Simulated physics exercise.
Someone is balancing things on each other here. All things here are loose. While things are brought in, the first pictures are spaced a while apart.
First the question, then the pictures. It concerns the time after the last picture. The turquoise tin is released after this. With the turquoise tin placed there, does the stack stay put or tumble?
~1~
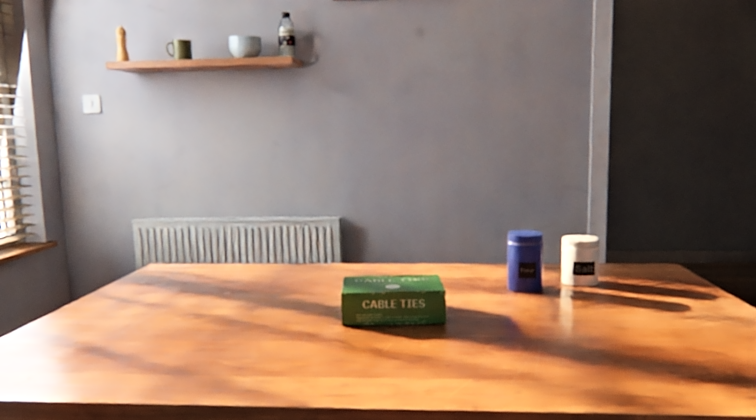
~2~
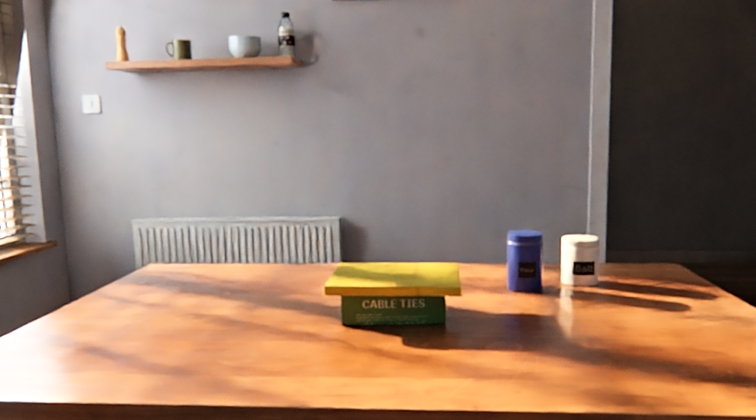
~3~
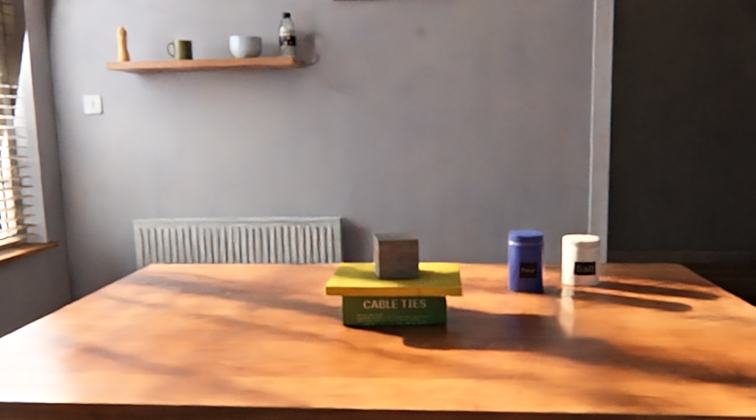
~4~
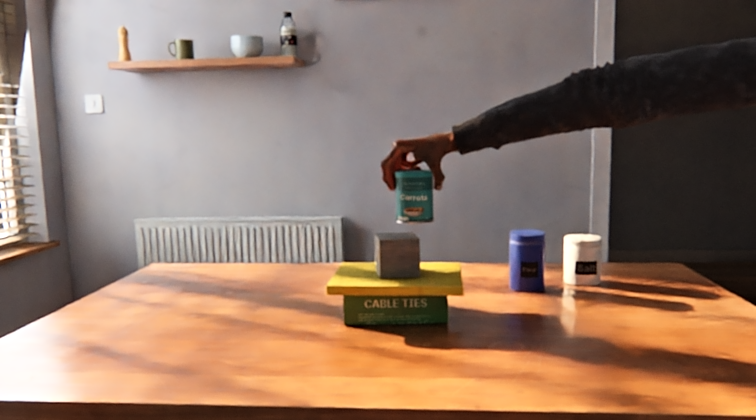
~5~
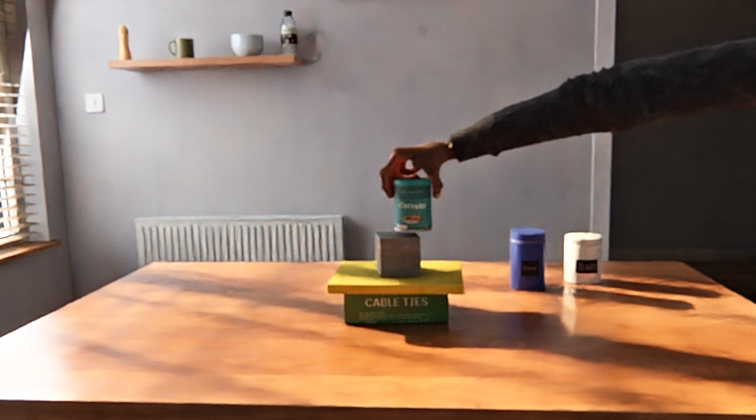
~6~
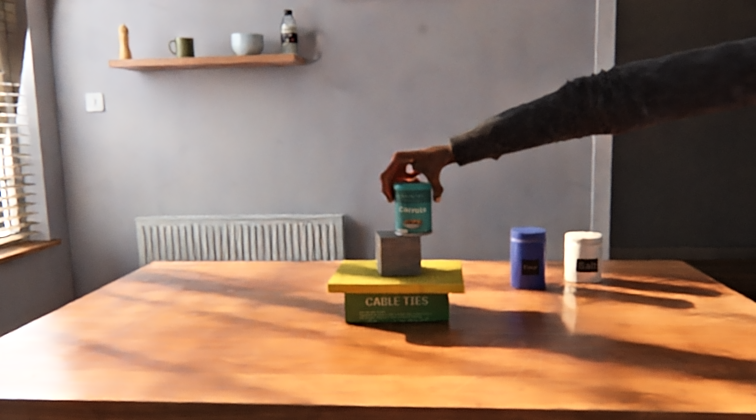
It stays put.
Then, 0.50 s past the last view, nothing moves.
Then, 1.30 s past the last view, turquoise tin resting near (414, 209).
Finally, all 6 still in place. Final places as the last picture's camera would see them, turquoise tin near (414, 209). The pile stays up.
